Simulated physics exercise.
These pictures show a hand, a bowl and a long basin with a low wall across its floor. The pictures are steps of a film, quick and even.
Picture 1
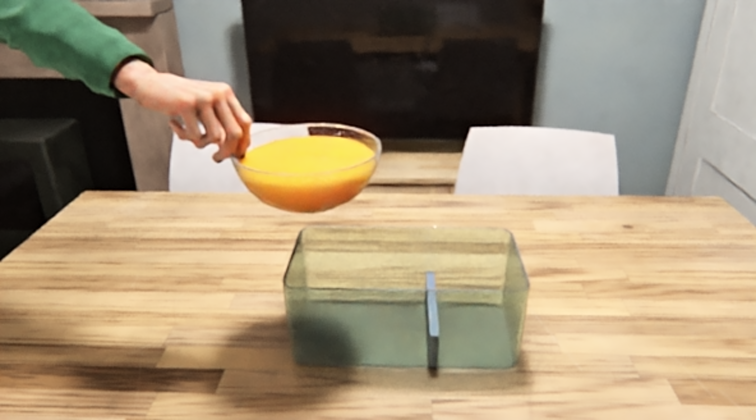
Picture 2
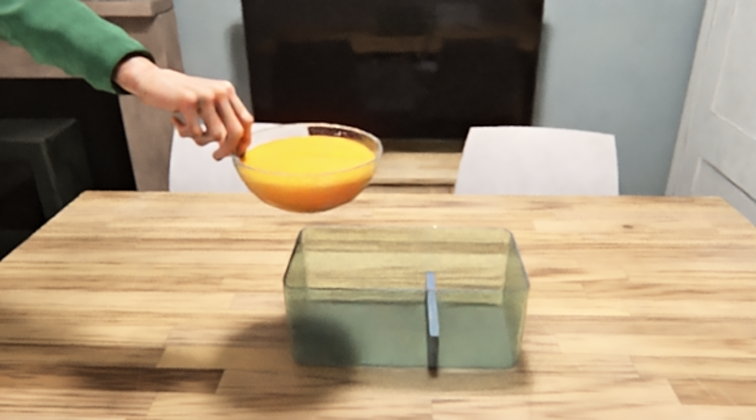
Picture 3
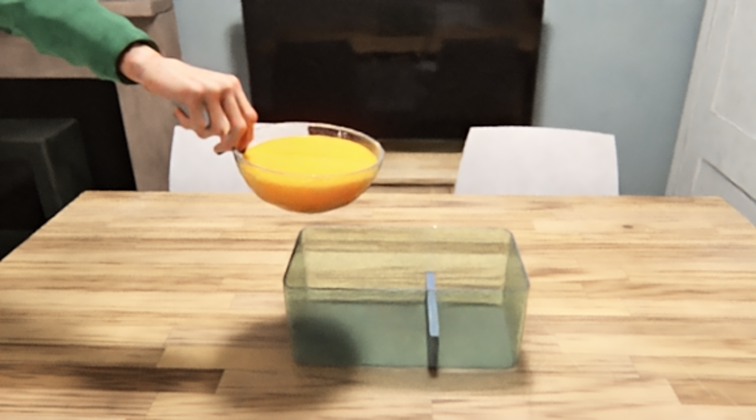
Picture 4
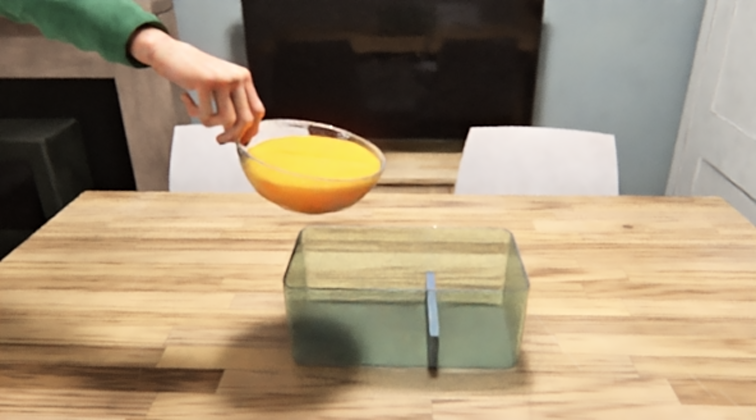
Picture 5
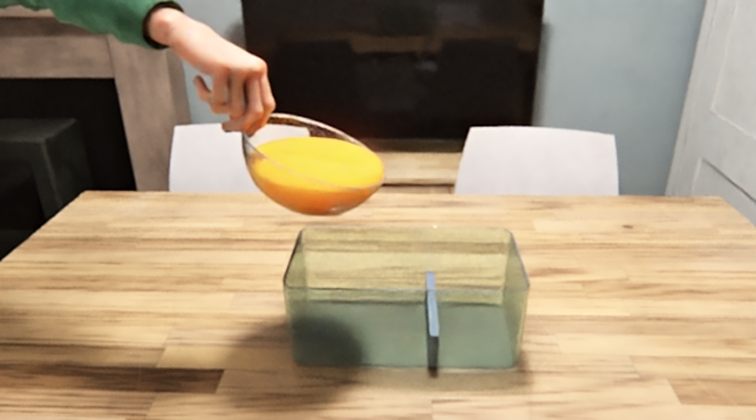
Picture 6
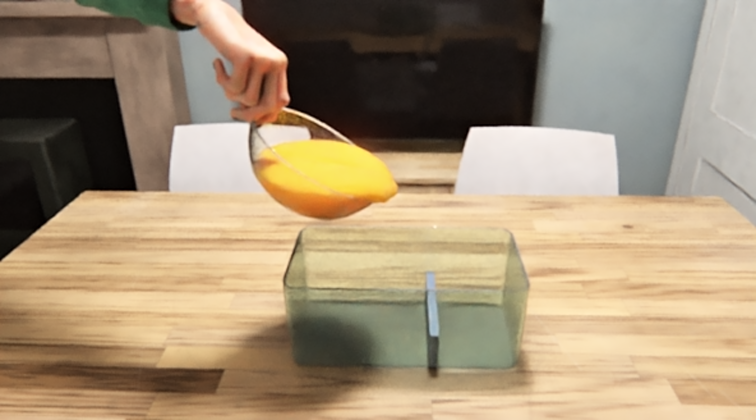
A hand in a green sleeve reaches in from the left, holding a clear glass bowl of orange-yellow liquid above a wooden table, seen from the front and slightly above. Below sits a long, see-through greenish basin with a low blue-grey wall across its floor, with white chairs and a dark screen behind. The camera stays still as the hand tilts the bowl rightward, slightly, then more steeply, and liquid bulges over its right edge.
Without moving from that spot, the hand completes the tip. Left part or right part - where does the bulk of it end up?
It is the part on the left.
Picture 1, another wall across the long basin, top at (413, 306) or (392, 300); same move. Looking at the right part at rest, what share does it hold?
In turn some 45 and 70 in a hundred.
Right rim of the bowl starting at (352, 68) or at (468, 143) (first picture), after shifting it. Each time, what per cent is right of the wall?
Estimate, in order: 15 and 75 per cent.
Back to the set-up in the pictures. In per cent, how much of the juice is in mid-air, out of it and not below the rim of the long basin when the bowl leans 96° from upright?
It's close to 15 per cent.
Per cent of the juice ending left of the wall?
Some 75 per cent.
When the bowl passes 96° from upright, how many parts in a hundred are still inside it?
I'd put it at some 5 in a hundred.
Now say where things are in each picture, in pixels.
In the first frame, tilt 0°; pouring edge (380, 149); surface from (240, 156) to (377, 157); the long basin's rim runs from (292, 255) to (520, 258); the wall's top is at (432, 301).
In the second frame, tilt 1°; pouring edge (381, 151); surface from (240, 155) to (377, 157).
In the third frame, tilt 6°; pouring edge (383, 156); surface from (242, 152) to (378, 160).
In the fourth frame, tilt 13°; pouring edge (384, 165); surface from (245, 151) to (380, 164).
In the fifth frame, tilt 22°; pouring edge (385, 176); surface from (250, 151) to (383, 169); 2 per cent is over the edge.
In the sixth frame, tilt 33°; pouring edge (382, 190); surface from (256, 155) to (369, 173); 9 per cent is over the edge.
A moment on, the tilt is 96° and 5 per cent is still to pour, 58 is left of the wall and 22 right of it.
Next, the tilt is 112° and 0 per cent is still to pour, 72 is left of the wall and 20 right of it.
Then the tilt is 112° and 0 per cent is still to pour, 73 is left of the wall and 21 right of it.
Later the tilt is 112° and 0 per cent is still to pour, 73 is left of the wall and 21 right of it.
Finally, 73 per cent lies left of the wall, 22 right of it and 5 outside.
